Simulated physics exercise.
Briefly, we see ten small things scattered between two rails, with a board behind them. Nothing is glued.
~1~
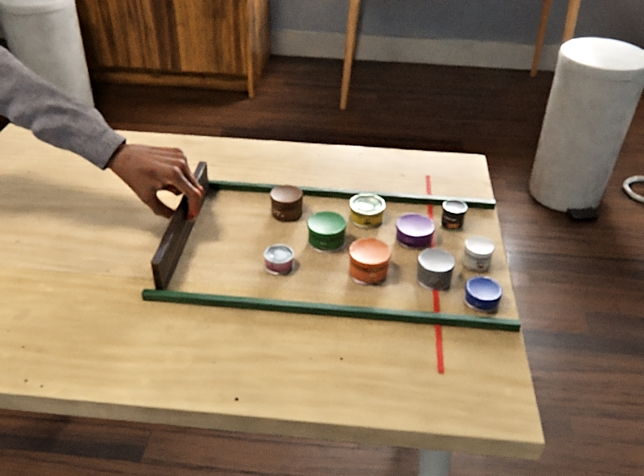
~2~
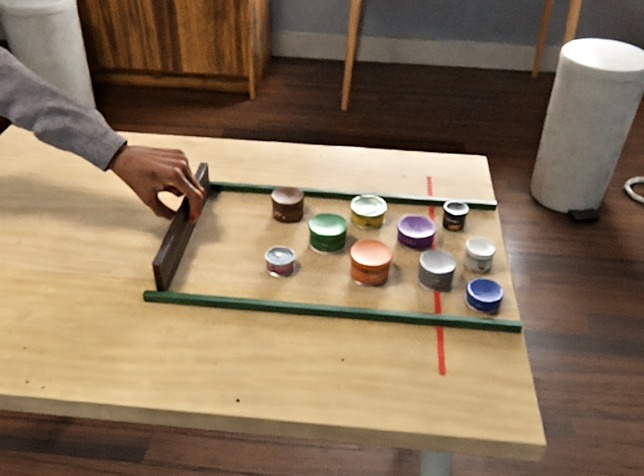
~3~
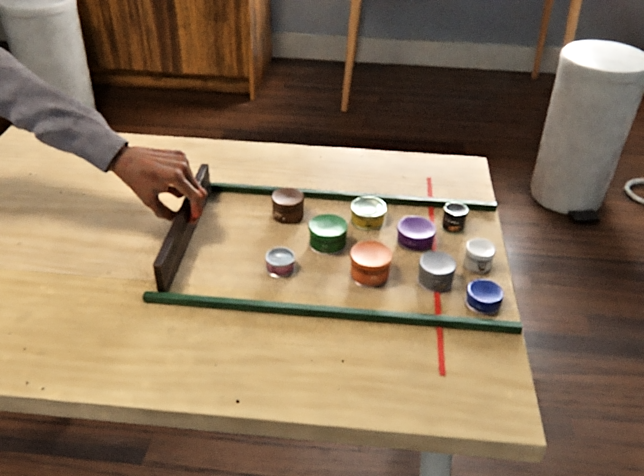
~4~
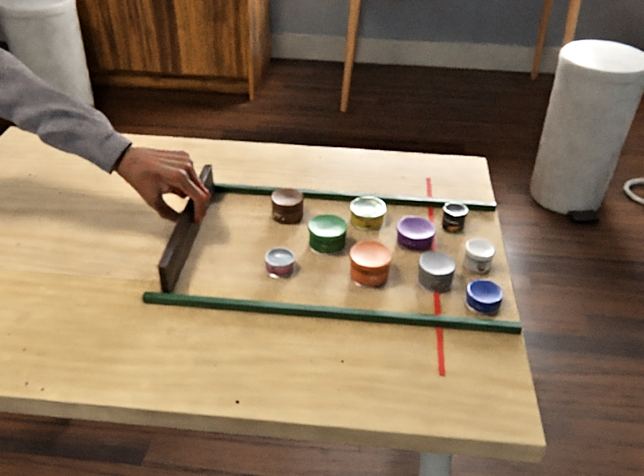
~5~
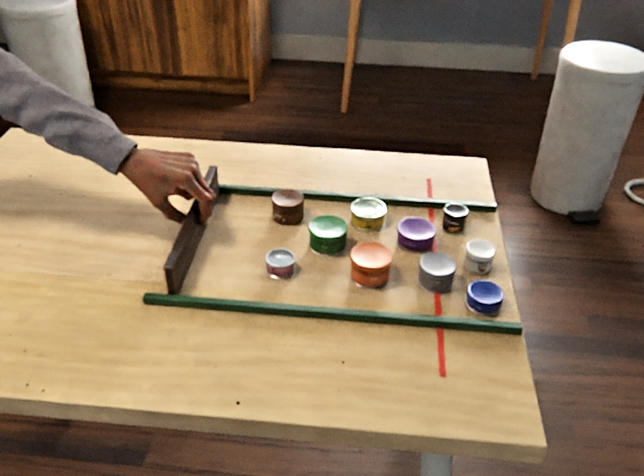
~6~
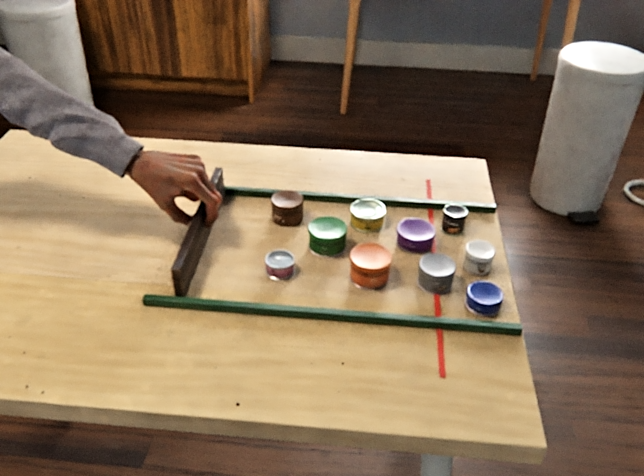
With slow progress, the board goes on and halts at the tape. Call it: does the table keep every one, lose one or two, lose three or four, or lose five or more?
It loses one or two.
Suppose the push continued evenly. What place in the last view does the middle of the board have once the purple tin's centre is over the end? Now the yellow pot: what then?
The middle is at (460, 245) when it's the purple tin, and at (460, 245) when it's the yellow pot.
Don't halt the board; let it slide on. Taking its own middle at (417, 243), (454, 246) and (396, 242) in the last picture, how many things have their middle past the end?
Past the end: 0, 3 and 0.
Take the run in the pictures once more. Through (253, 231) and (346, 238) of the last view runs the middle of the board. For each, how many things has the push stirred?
Counts: 0 and 5.
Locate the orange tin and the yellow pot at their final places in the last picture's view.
Final centres, in order: Near (485, 267), near (478, 215).
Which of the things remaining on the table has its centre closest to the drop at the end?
White pot.
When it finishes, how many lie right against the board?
3 touch it.
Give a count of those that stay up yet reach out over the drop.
It would come to 1.
Soon after, none off yet; blue tin at rest near (484, 299); white pot at rest near (479, 258); black pot at rest near (454, 220).
By the end, the number that fall off is one or two; fallen, grey tin and black pot.
